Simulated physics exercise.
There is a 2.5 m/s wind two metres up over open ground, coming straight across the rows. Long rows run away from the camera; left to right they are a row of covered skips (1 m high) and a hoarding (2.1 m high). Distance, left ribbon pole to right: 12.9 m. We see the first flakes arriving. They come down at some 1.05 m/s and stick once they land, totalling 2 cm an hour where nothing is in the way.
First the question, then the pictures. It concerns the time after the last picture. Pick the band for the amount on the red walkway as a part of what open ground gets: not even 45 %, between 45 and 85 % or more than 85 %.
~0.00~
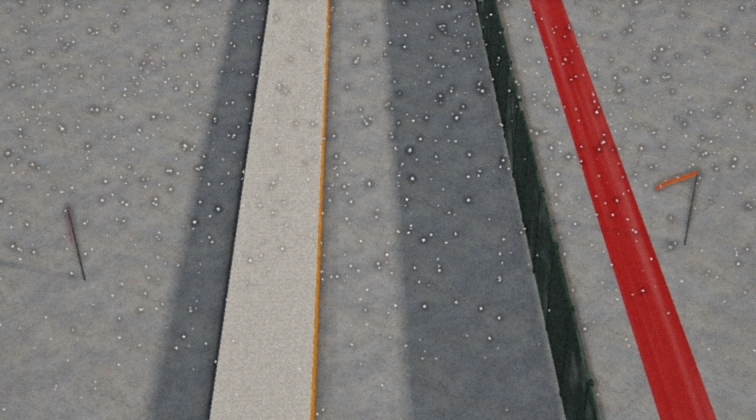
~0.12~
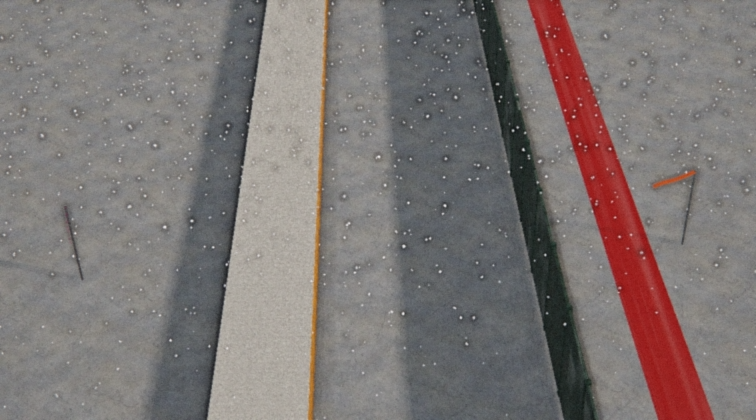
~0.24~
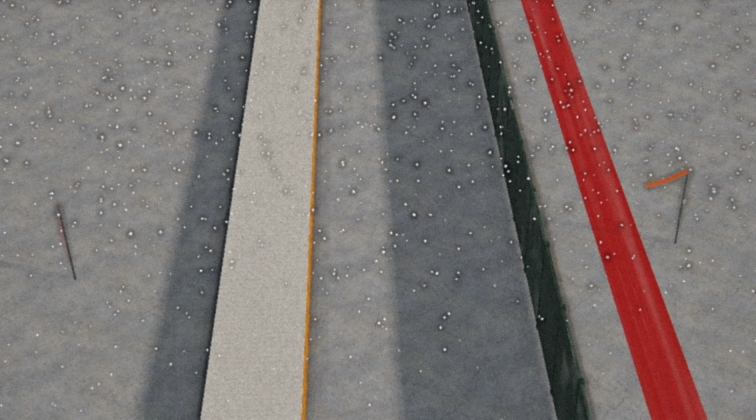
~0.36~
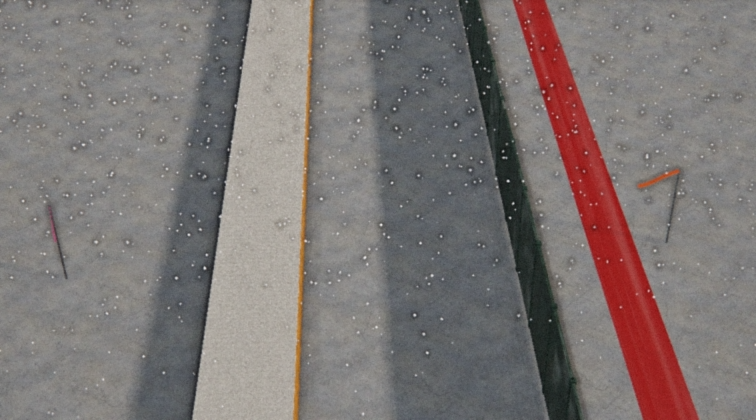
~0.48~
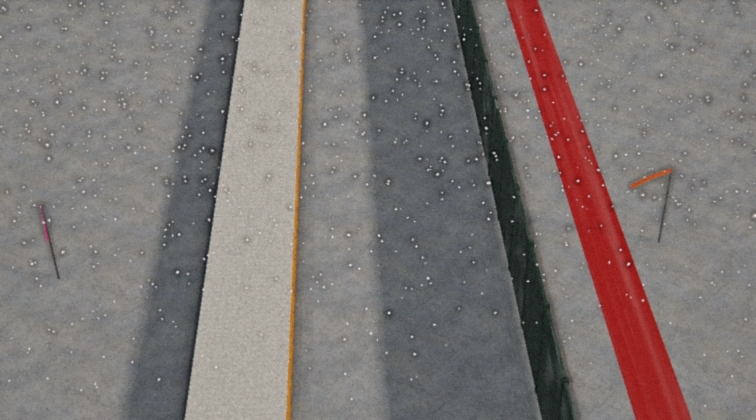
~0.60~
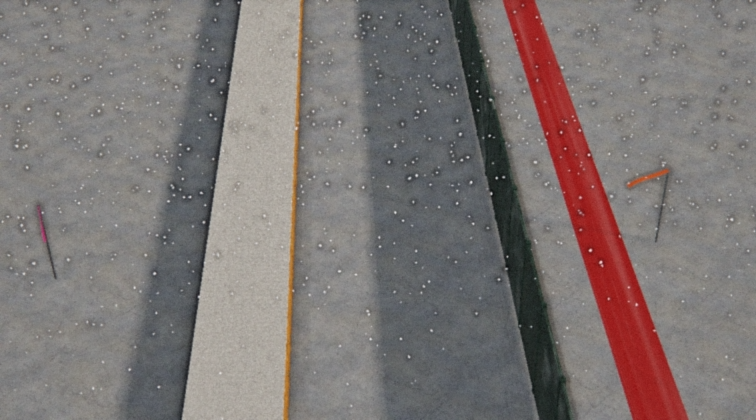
Over 85 %.
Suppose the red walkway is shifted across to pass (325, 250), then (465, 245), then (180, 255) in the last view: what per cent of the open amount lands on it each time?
First around 90 percent, next around 80 percent, last around 90 percent.
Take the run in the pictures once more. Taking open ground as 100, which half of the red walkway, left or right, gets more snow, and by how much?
Leftward half gets more, roughly 10 points.
After 10 minutes open ground has 3 mm and the red walkway 3 mm.
After 30 minutes open ground has 10 mm and the red walkway 10 mm.
After 60 minutes open ground has 20 mm and the red walkway 20 mm, so the red walkway has 100 % of the open amount; the left half of it has 104 %, the right half 95 %.
